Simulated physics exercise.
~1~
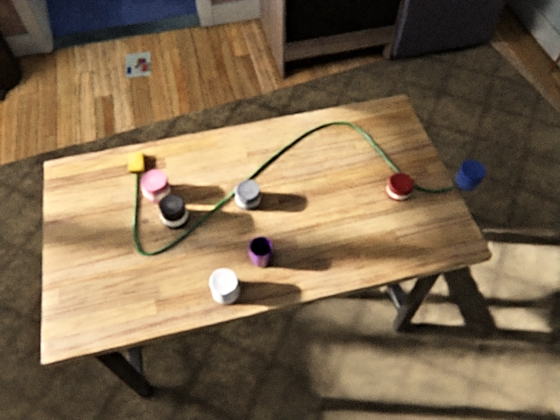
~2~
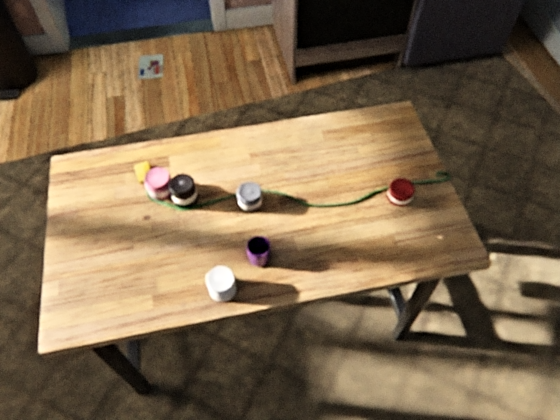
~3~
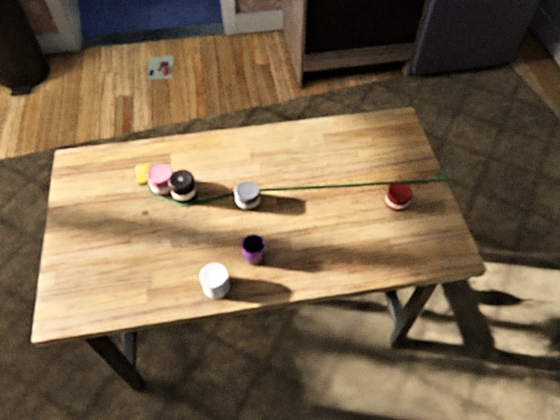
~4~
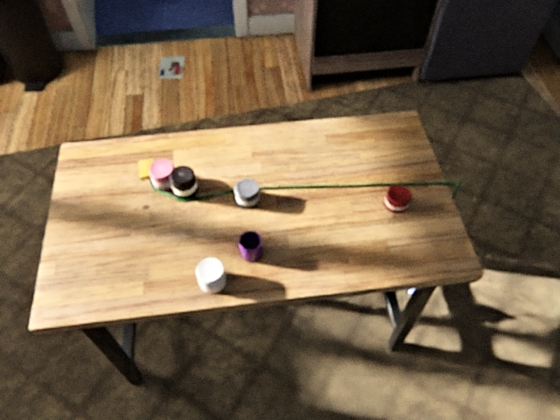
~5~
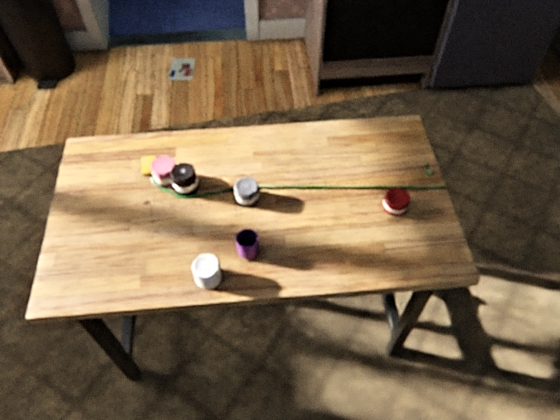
On a wooden trestle table in a room with plank flooring and a dark rug, a green cable winds in loose curves among small canisters and tubs, linking a yellow block-like object at the left to a blue one at the right edge. The blue object drops out of sight over the edge, and the cable pulls nearly straight. The black tin shifts up and slightly right, beside the pink canister, while the yellow object slips down a little. The red, grey and white containers and the purple mug stay put. At the end, the cable lies taut toward the right edge, the blue object still unseen.
